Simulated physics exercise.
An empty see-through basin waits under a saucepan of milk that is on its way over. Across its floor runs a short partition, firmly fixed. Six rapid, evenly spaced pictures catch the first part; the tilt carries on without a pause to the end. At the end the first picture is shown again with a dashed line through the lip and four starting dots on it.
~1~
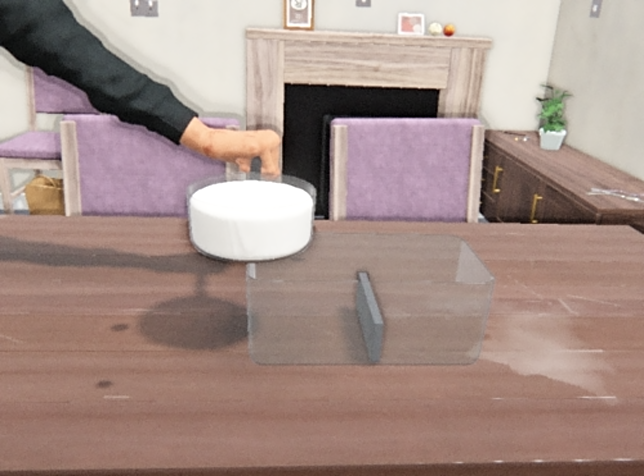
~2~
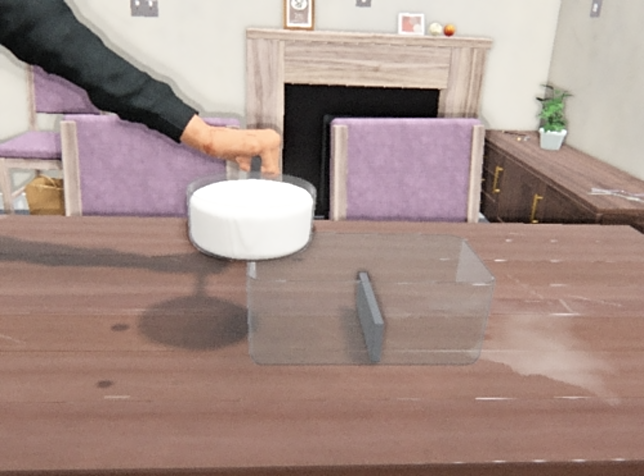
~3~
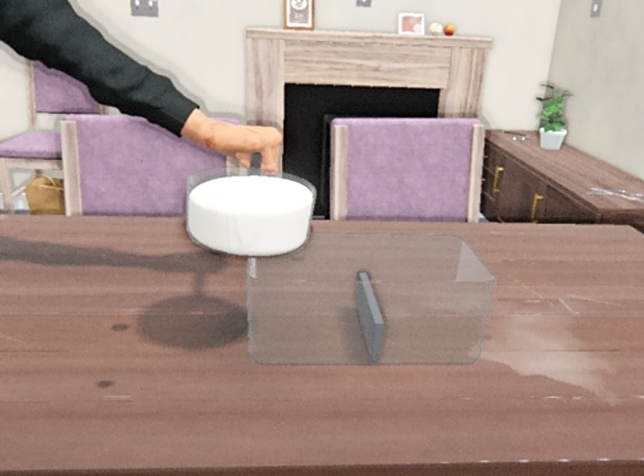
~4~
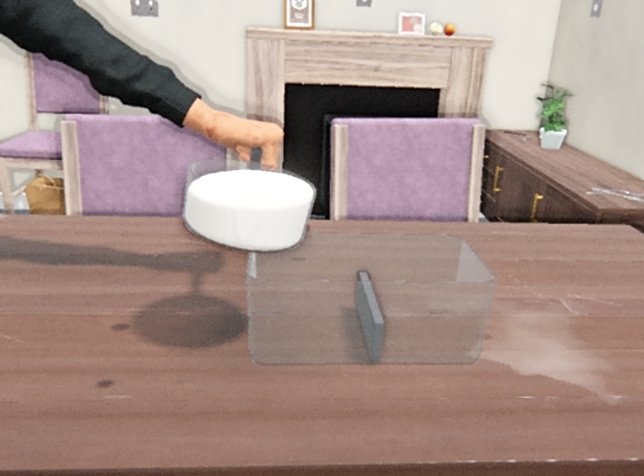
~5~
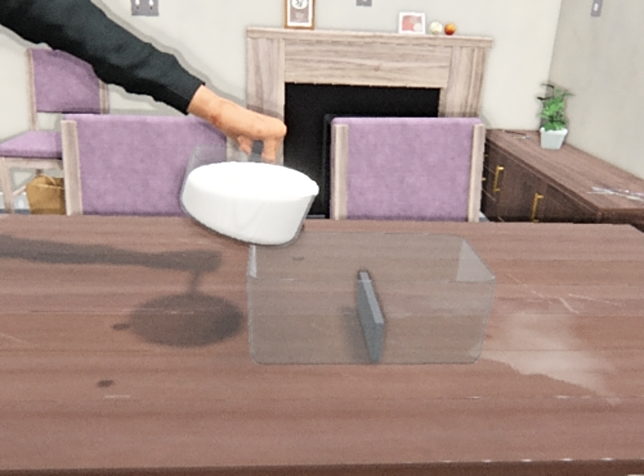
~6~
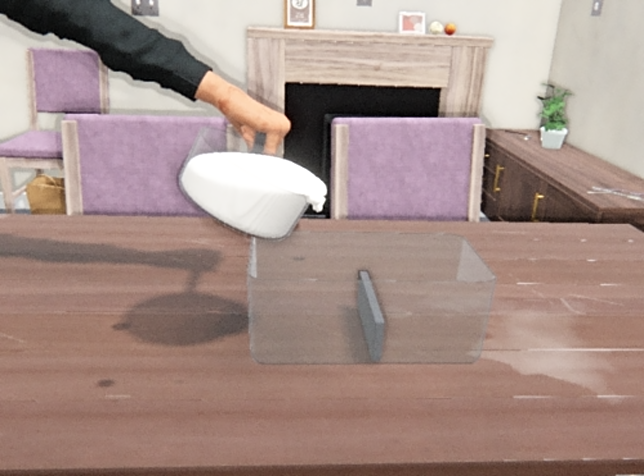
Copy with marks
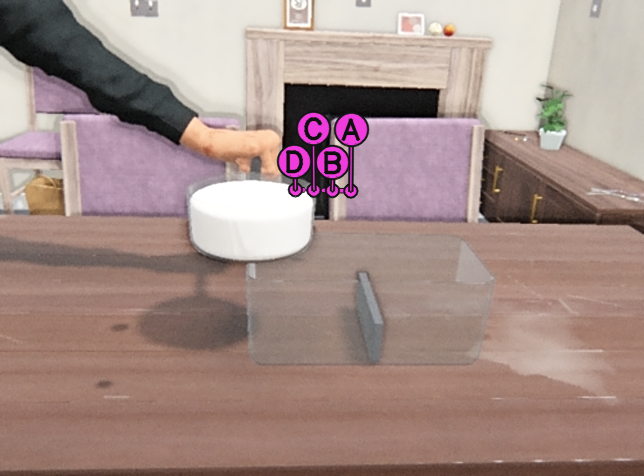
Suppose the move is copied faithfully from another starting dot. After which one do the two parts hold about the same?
Go for D.
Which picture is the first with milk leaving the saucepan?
In picture 5.
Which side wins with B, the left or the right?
More ends on the right.
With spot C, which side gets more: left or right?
More ends on the right.
On the marked copy, A at (350, 191); B at (332, 190); C at (313, 190); D at (295, 189).
With A, about 9 % ends left of the wall and 90 % right of it.
With B, about 9 % ends left of the wall and 91 % right of it.
With C, about 23 % ends left of the wall and 76 % right of it.
With D, about 45 % ends left of the wall and 53 % right of it.
